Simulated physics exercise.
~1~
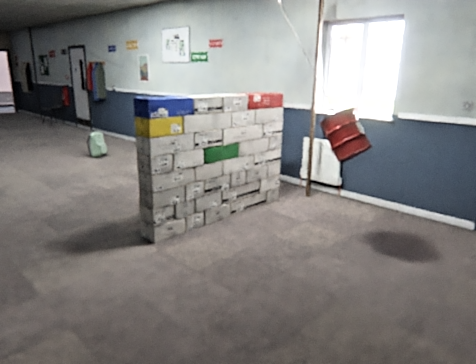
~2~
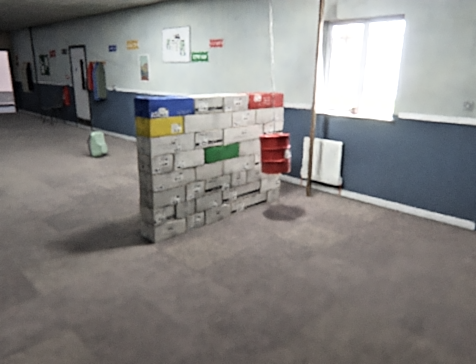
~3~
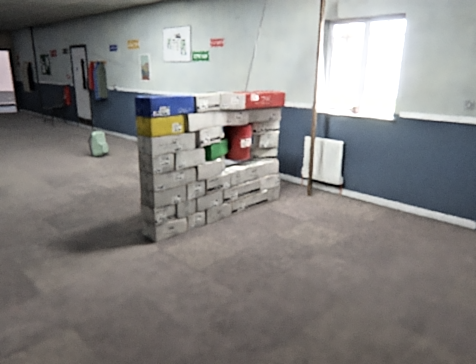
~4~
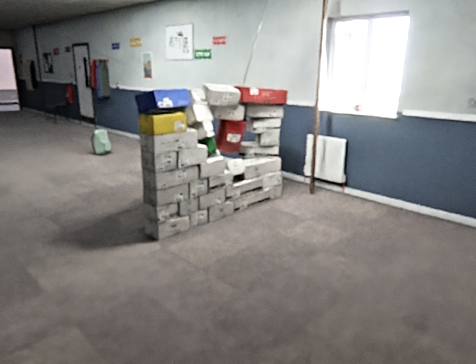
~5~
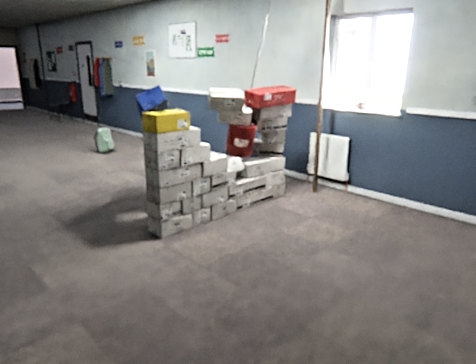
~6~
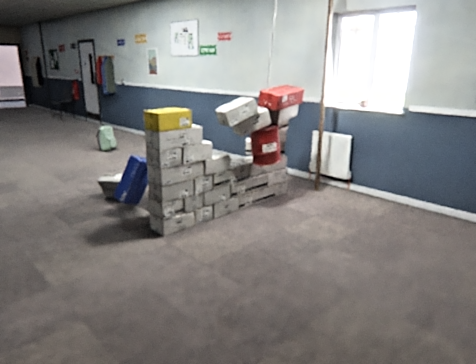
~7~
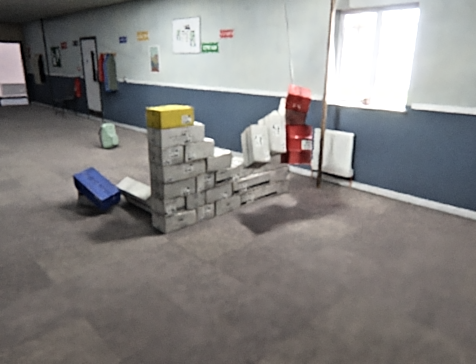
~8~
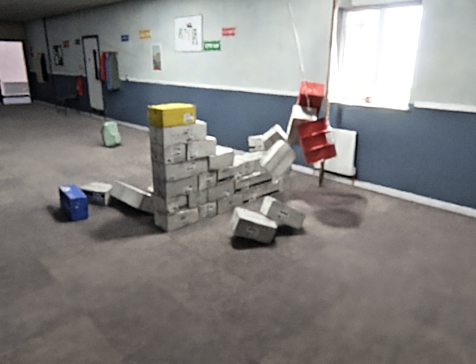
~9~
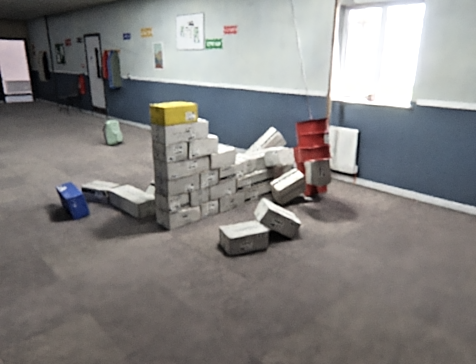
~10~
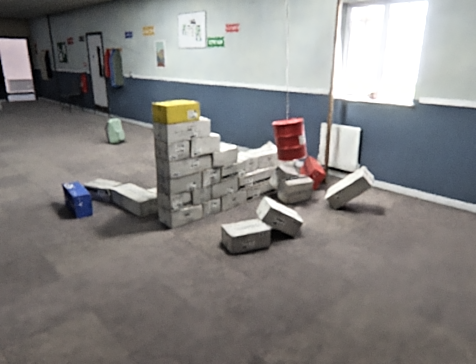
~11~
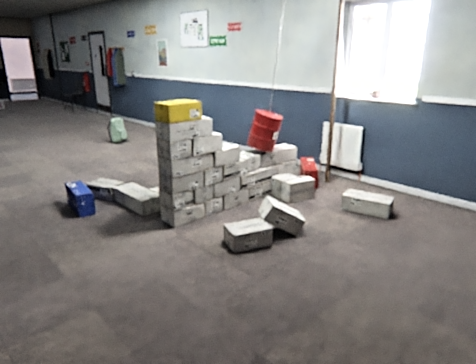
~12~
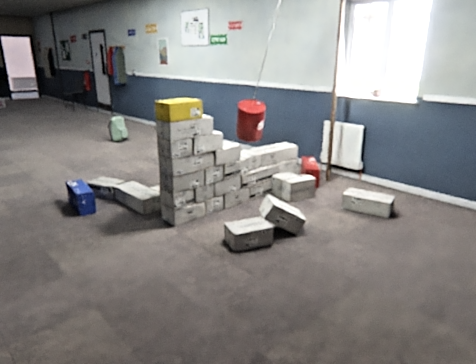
The video shows a red drum on a line swinging left into a wall of stacked grey boxes with a few coloured ones, knocking the middle and top apart. Blue, red and grey boxes tumble to the floor, while the yellow one stays atop the standing left end as the drum swings back and forth.
